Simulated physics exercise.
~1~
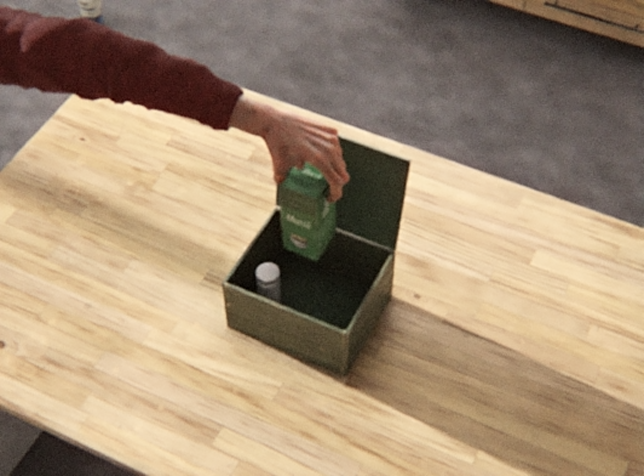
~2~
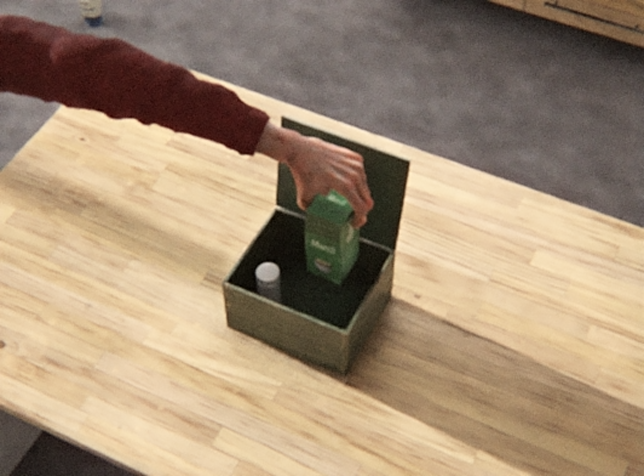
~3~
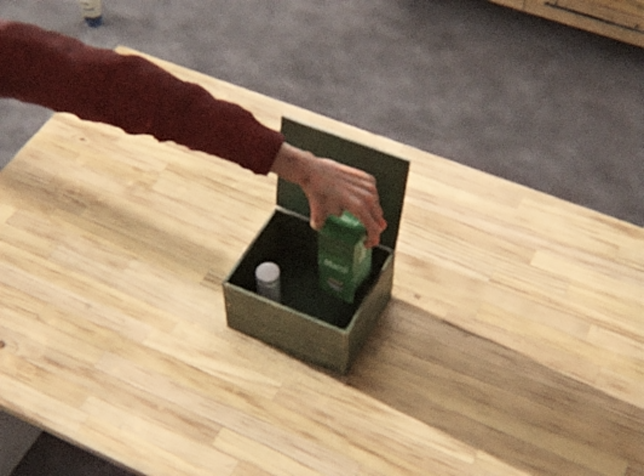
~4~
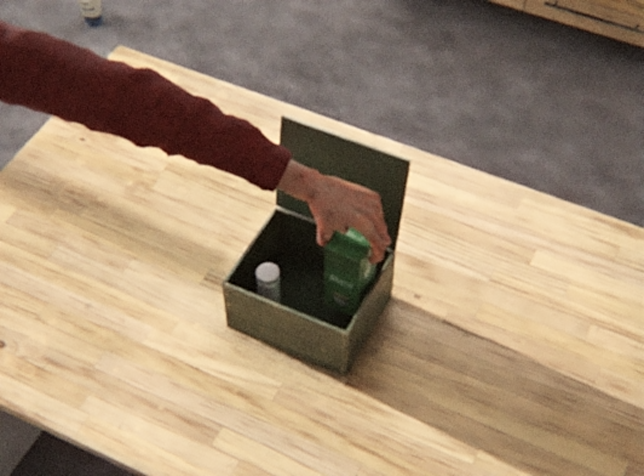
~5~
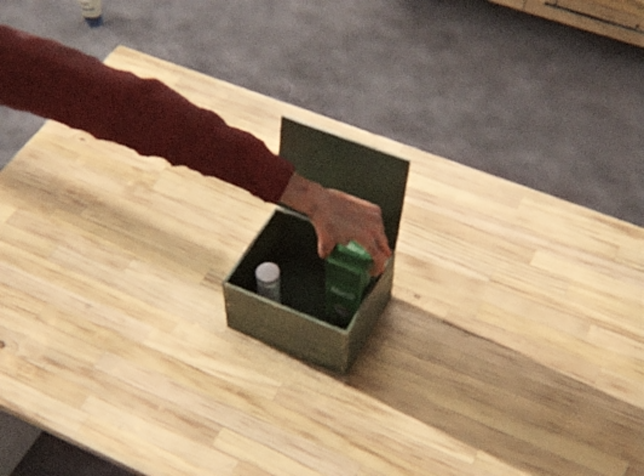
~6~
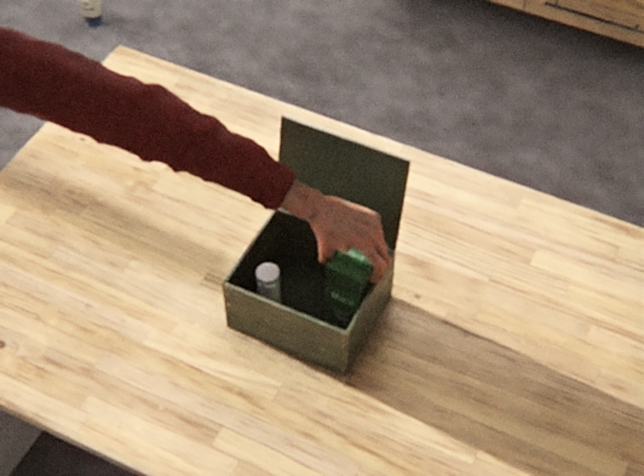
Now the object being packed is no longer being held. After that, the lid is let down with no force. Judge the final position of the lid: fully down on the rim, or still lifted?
Final position: Still lifted.
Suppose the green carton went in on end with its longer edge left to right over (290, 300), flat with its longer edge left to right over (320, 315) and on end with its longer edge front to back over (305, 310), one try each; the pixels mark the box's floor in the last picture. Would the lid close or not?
In order, the lid fits down, then fits down, then gets blocked.
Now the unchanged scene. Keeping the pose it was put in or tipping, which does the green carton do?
Observation: The green carton keeps the set orientation.
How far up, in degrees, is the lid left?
Some 40° above the rim.
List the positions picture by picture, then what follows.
The first frame shows on its way; green carton (309, 211); white shaker (269, 290).
The second frame shows on its way; green carton (333, 236); white shaker (269, 290).
The third frame shows on its way; green carton (346, 255); white shaker (269, 290).
The fourth frame shows on its way; green carton (351, 270); white shaker (269, 290).
The fifth frame shows on its way; green carton (352, 282); white shaker (269, 290).
The sixth frame shows put in, still held; green carton (352, 288); white shaker (269, 290).
Then, 1.20 s later than the last frame, lid starting down.
Then, 1.60 s later than the last frame, lid 59° above the rim.
When it is over, lid 41° above the rim; both as before. End places, in pixels of the last picture, green carton near (351, 289).
